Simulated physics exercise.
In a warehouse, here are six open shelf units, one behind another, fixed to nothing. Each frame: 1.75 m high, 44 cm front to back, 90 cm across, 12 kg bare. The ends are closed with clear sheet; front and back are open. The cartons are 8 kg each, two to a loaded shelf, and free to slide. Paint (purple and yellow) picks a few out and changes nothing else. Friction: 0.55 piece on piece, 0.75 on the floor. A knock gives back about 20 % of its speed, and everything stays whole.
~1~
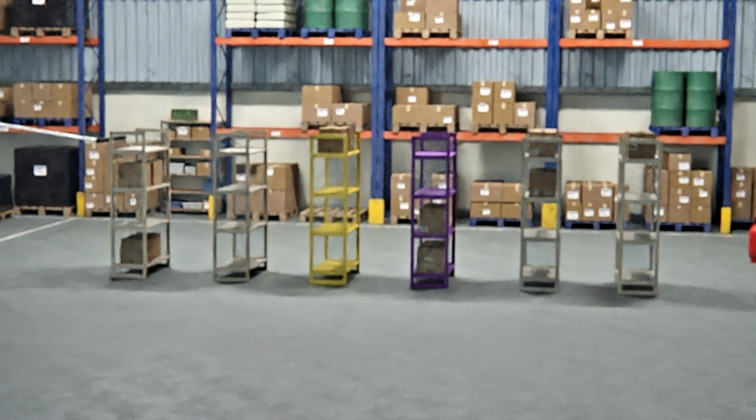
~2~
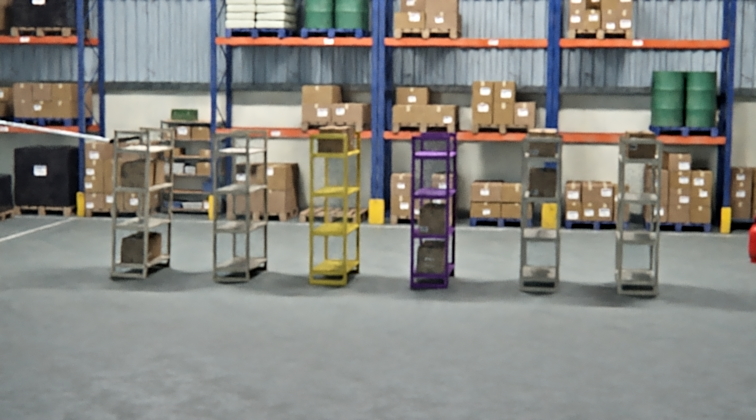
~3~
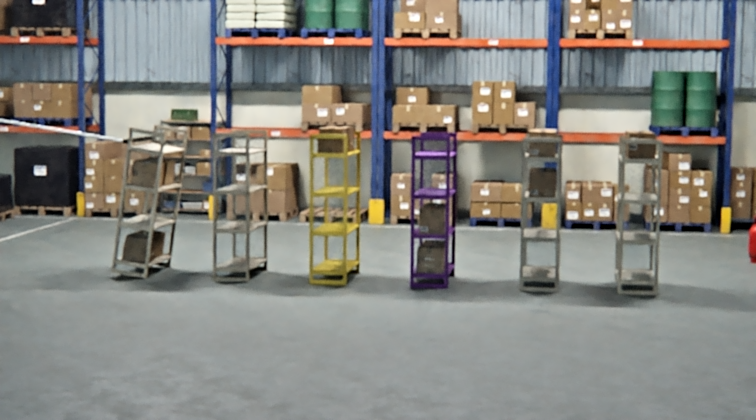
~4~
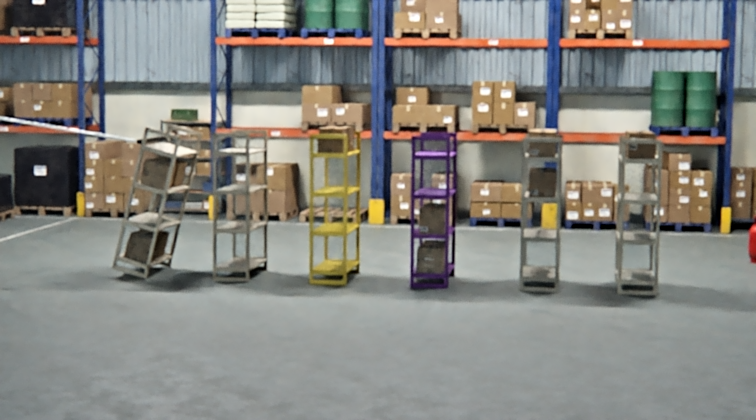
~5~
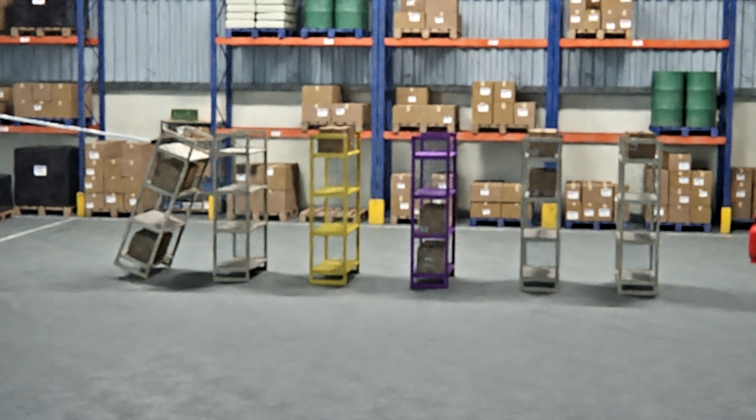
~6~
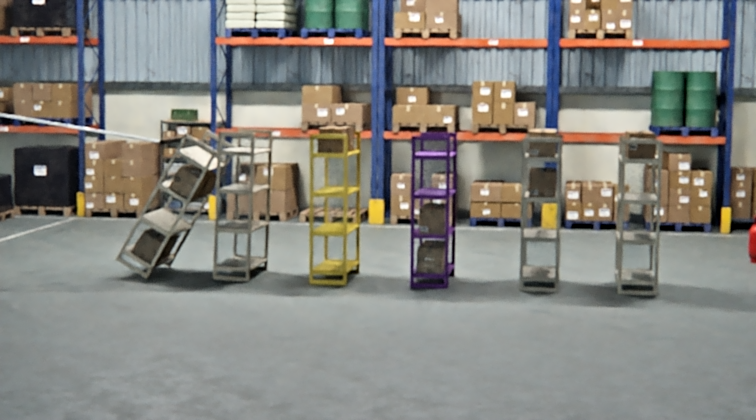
In the video, six open shelf units stand in a row across a warehouse floor, one yellow and one purple, as a pole from the left pushes the leftmost unit, which tilts steadily rightward while the others stay still.
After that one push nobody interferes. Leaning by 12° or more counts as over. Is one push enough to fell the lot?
Outcome: Every one goes over.
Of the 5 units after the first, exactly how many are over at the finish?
It comes to 5.
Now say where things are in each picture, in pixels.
In the first picture (pixels give the middle of a visible side), pole end (97, 141) 12 cm from the first unit; yellow unit (328, 210); purple unit (430, 212); none of the others has stirred.
Pole end (111, 141) pushing; purple unit (430, 212), in the second picture.
Pole end (124, 141) pushing; purple unit (430, 212); none of the others has stirred, in the third picture.
Pole end (138, 142) pushing; purple unit (430, 212); none of the others has stirred, in the fourth picture.
Pole end (152, 142) pushing; purple unit (430, 212); none of the others has stirred, in the fifth picture.
Pole end (161, 142) stopped; purple unit (430, 212); yellow unit (328, 210); none of the others has stirred, in the sixth picture.
Then, 0.84 s past the last view, 4 cartons spilt or dropped; 1 of the 5 other units over; yellow unit 11° from how it stood.
Then, 2.06 s past the last view, 6 cartons spilt or dropped; 3 of the 5 other units over; yellow unit 51° from how it stood; purple unit 32° from how it stood.
Then, 3.14 s past the last view, 14 cartons spilt or dropped; 5 of the 5 other units over; yellow unit 64° from how it stood; purple unit 54° from how it stood.
Then, 3.74 s past the last view, 16 cartons spilt or dropped; 5 of the 5 other units over; yellow unit 65° from how it stood; purple unit 56° from how it stood.
In the end, 16 cartons spilt or dropped; 5 of the 5 other units over; yellow unit 65° from how it stood; purple unit 56° from how it stood. Not one is left standing. From the last view, middles, yellow unit near (412, 233), purple unit near (512, 227).
